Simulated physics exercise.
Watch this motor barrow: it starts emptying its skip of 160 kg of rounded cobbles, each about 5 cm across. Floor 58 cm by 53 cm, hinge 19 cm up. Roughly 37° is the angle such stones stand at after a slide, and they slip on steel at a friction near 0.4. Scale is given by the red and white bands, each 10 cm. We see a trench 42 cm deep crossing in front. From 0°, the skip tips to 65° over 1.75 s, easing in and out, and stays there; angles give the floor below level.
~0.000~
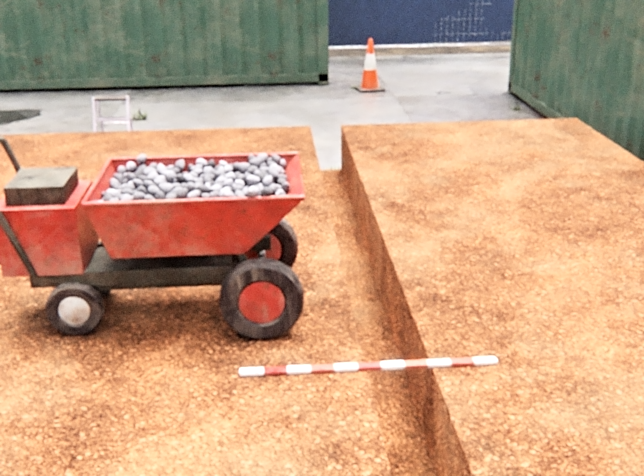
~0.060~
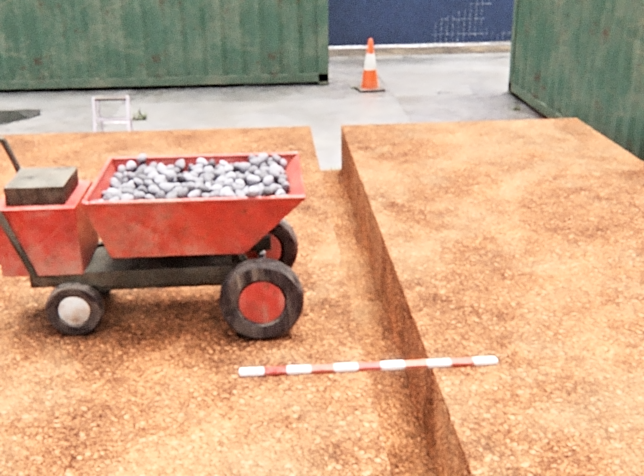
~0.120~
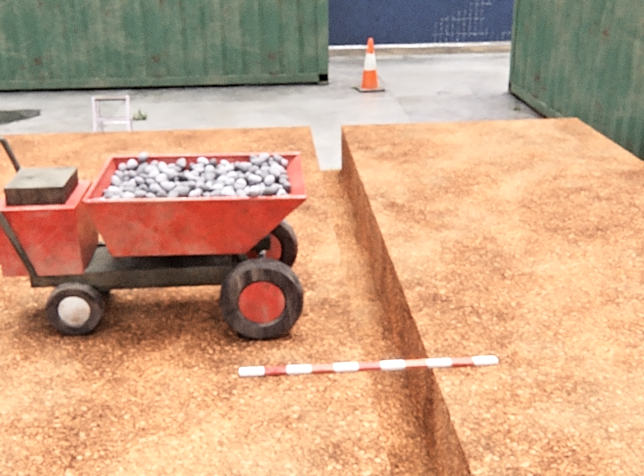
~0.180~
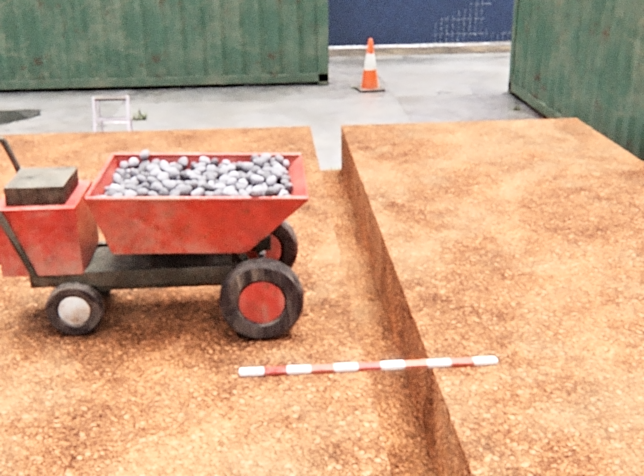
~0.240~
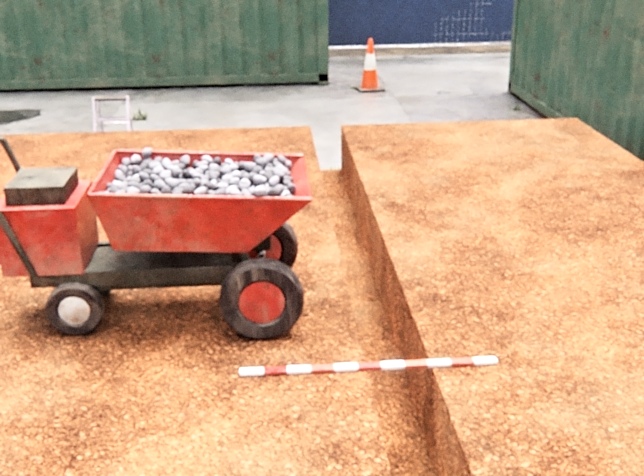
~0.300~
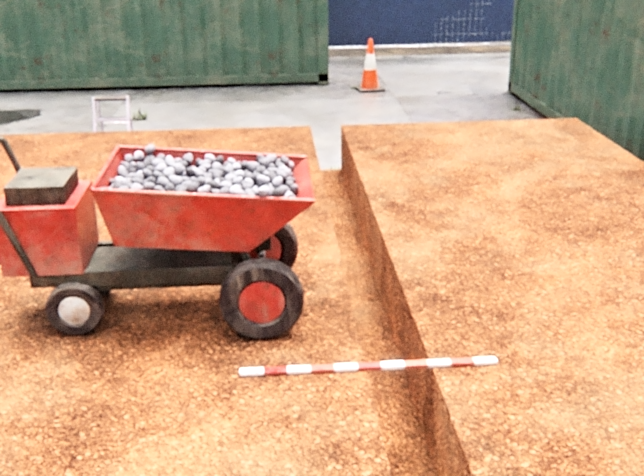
In a gravel yard, a red motor barrow slowly tilts its skip of grey cobbles slightly.
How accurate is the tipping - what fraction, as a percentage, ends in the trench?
Close to 58 in every hundred.
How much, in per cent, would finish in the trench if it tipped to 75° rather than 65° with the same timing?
Around 60 per cent would finish in the trench.
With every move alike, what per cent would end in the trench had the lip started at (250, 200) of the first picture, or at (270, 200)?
From the first spot near 95, from the second near 95 per cent.
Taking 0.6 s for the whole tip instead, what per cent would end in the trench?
Expected share: Around 40%.
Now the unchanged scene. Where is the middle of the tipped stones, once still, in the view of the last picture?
Middle at around (401, 343), I'd say.
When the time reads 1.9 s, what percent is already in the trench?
About 25%.
After 1.3 s the floor is at 55°; 99 % in the skip, 1 % in the trench; the foremost stones are at (387, 280).
After 1.9 s the floor is at 65°; 48 % in the skip, 26 % in the trench, 26 % past the trench; the foremost stones are at (487, 288).
After 2.2 s the floor is at 65°; 19 % in the skip, 38 % in the trench, 42 % past the trench; the foremost stones are at (560, 294).
After 4.2 s the floor is at 65°; 0 % in the skip, 58 % in the trench, 42 % past the trench; the foremost stones are at (595, 295).
